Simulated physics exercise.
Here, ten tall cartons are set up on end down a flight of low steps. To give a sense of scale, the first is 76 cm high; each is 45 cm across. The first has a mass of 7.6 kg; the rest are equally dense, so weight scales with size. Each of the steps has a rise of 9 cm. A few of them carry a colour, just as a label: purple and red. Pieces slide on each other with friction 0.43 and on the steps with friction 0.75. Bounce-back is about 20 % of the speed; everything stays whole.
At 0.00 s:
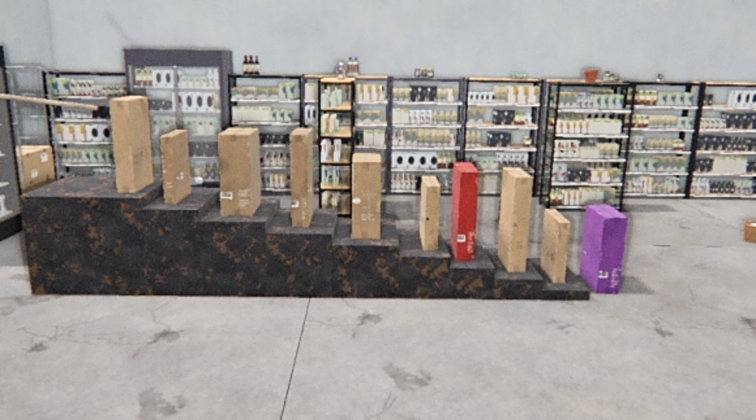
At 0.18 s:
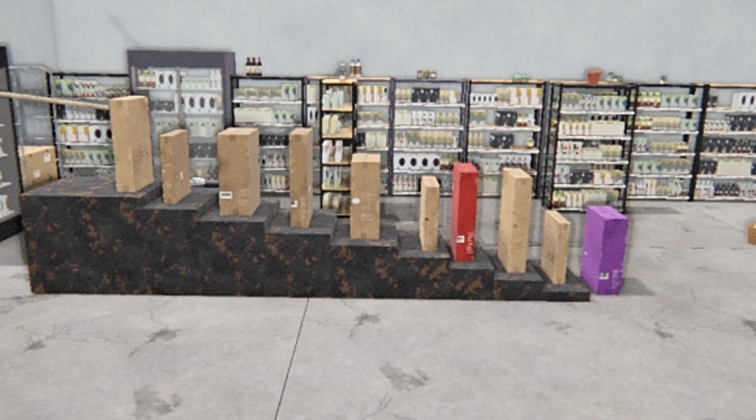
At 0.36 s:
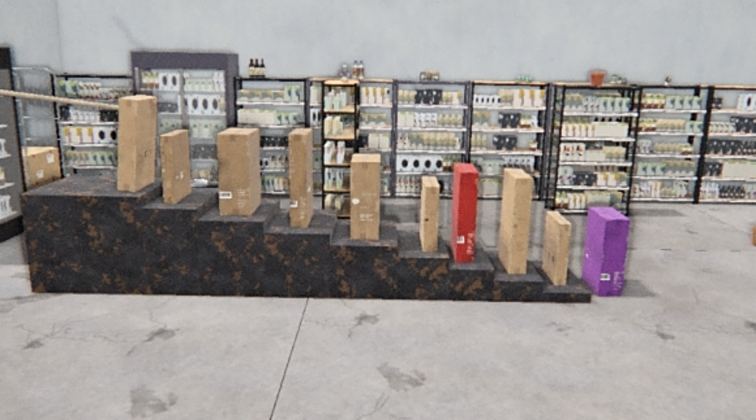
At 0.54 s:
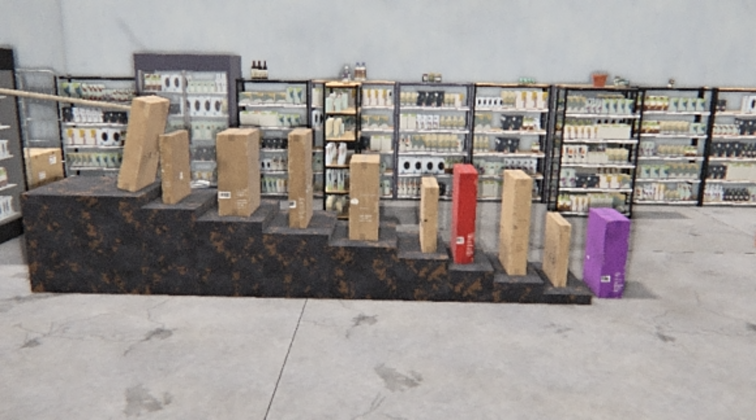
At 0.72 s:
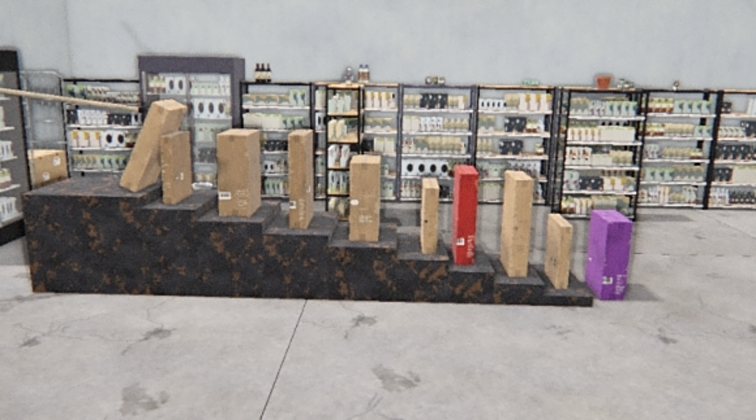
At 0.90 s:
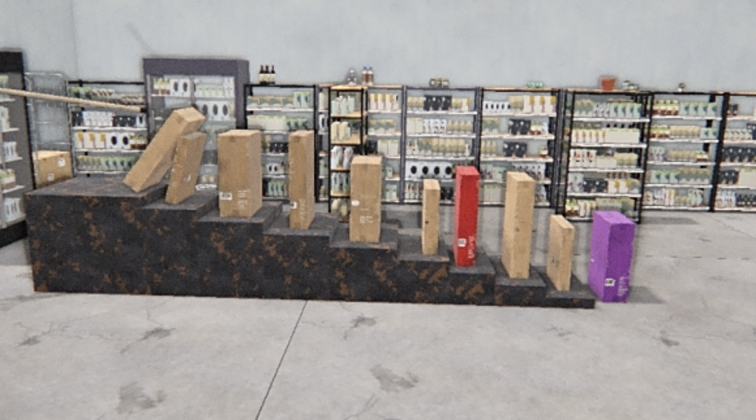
The clip opens on a row of tall cartons standing down dark, low steps, a red one among them and a purple one at far right. A pole at left pushes the top carton, which leans rightward against its neighbour, and that second carton tilts while the others stay upright.
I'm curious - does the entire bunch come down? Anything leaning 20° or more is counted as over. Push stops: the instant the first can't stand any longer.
Yes, the entire bunch comes down.
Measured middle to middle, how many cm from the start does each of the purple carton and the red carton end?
So purple shifts 50 cm, while red shifts 50 cm.
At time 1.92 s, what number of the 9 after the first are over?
Count at that time: 3.
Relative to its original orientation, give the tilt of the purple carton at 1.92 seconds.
Something like 0°, give or take.
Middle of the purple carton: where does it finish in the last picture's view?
Around (662, 284).
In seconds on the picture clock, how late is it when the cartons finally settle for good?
4.0 s, roughly.
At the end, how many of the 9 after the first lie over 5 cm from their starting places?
9 have shifted.
After 1.92 s, 3 of the 9 other cartons over.
After 3.02 s, 8 of the 9 other cartons over; red carton 61° from how it stood.
In the end (4.1 s), 9 of the 9 other cartons over; purple carton lying flat; red carton lying flat. Not one is left standing. From the last view, middles, purple carton near (662, 284), red carton near (519, 247).
